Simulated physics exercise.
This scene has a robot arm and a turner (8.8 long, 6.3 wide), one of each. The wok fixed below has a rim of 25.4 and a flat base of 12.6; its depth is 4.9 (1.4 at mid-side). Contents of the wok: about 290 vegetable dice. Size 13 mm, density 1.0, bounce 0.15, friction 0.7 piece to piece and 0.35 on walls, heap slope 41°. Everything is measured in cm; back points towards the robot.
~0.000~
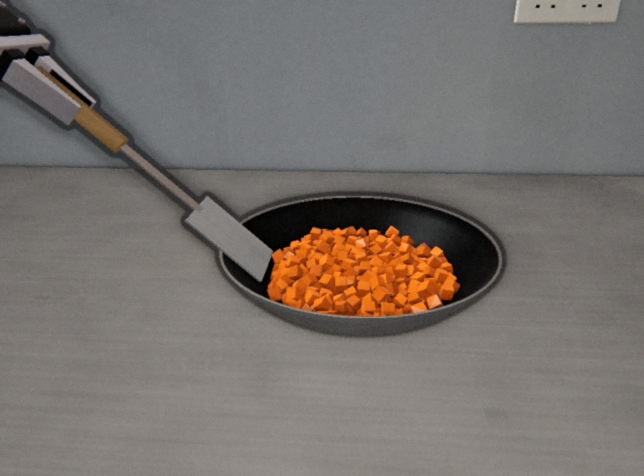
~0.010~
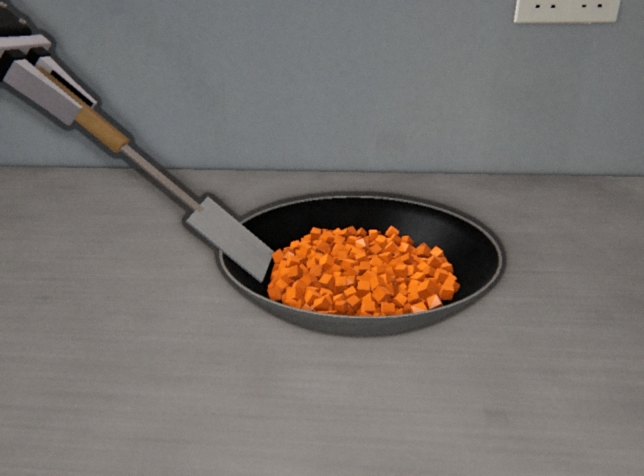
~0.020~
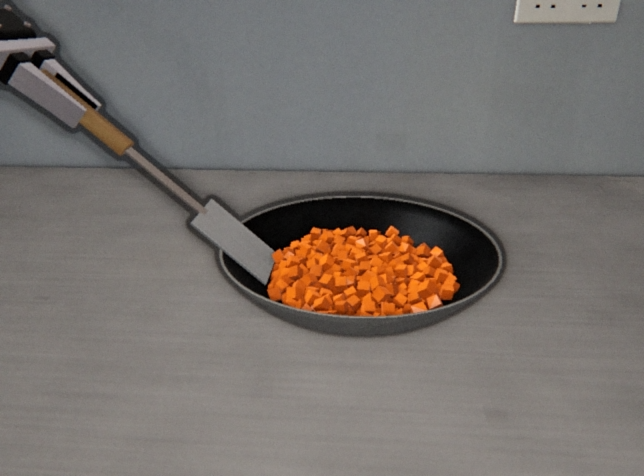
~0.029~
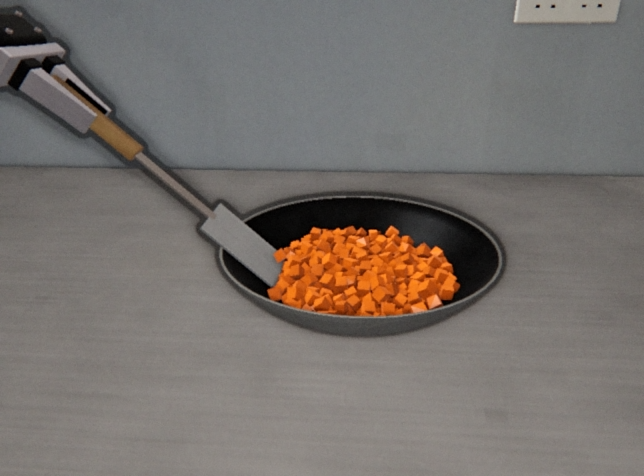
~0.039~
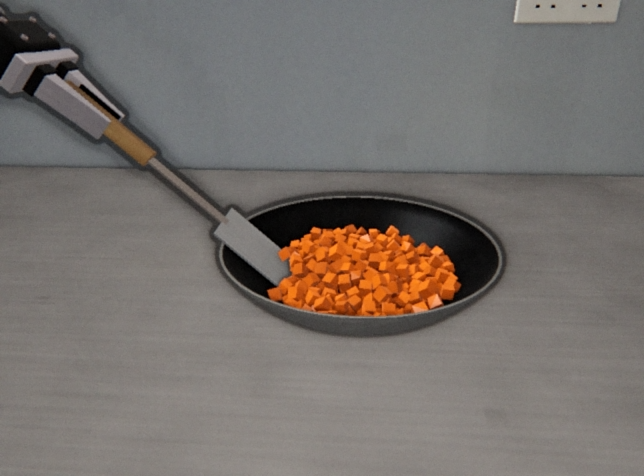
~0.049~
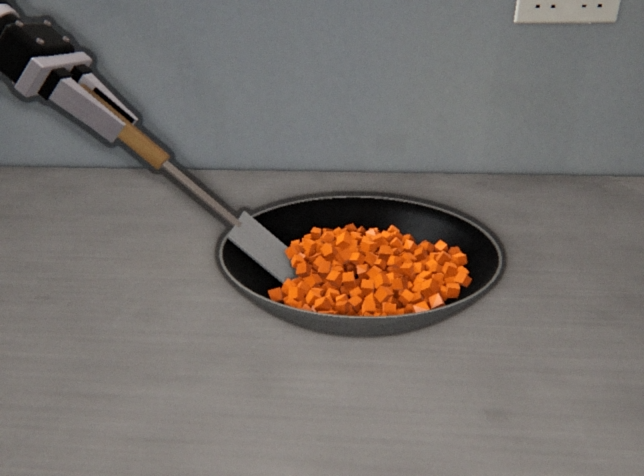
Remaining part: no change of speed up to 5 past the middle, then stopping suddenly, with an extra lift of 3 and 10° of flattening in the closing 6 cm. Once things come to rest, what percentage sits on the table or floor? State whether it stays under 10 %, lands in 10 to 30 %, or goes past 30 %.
It lands in 10 to 30 %.
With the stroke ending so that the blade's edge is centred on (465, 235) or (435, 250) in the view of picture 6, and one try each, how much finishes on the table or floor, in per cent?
Close to 40 and close to 30 per cent, respectively.
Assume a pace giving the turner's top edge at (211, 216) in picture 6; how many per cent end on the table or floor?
That share would be about 10 percent.
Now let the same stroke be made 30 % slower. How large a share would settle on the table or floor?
Roughly 5 per cent, I'd say.
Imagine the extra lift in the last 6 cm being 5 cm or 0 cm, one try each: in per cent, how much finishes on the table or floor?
It comes to around 20 per cent on the first try and around 15 per cent on the second.
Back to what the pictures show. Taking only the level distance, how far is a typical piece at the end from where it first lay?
The value is roughly 4 cm.
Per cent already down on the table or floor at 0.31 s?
Around 15 percent.
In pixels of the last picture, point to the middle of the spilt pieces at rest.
The centre sits at roughly (580, 292).
After 0.07 s, sloping 43°, highest piece 8 above the table; 293 in the wok.
After 0.10 s, sloping 40°, highest piece 9 above the table; 289 in the wok, 4 on the blade or in flight.
After 0.31 s, sloping 33°, highest piece 7 above the table; 253 in the wok, 37 on the table or floor, 3 on the blade or in flight.
After 1.36 s, sloping 33°, highest piece 7 above the table; 253 in the wok, 40 on the table or floor.
At rest, 253 in the wok, 40 on the table or floor. That is 14 % on the table or floor.
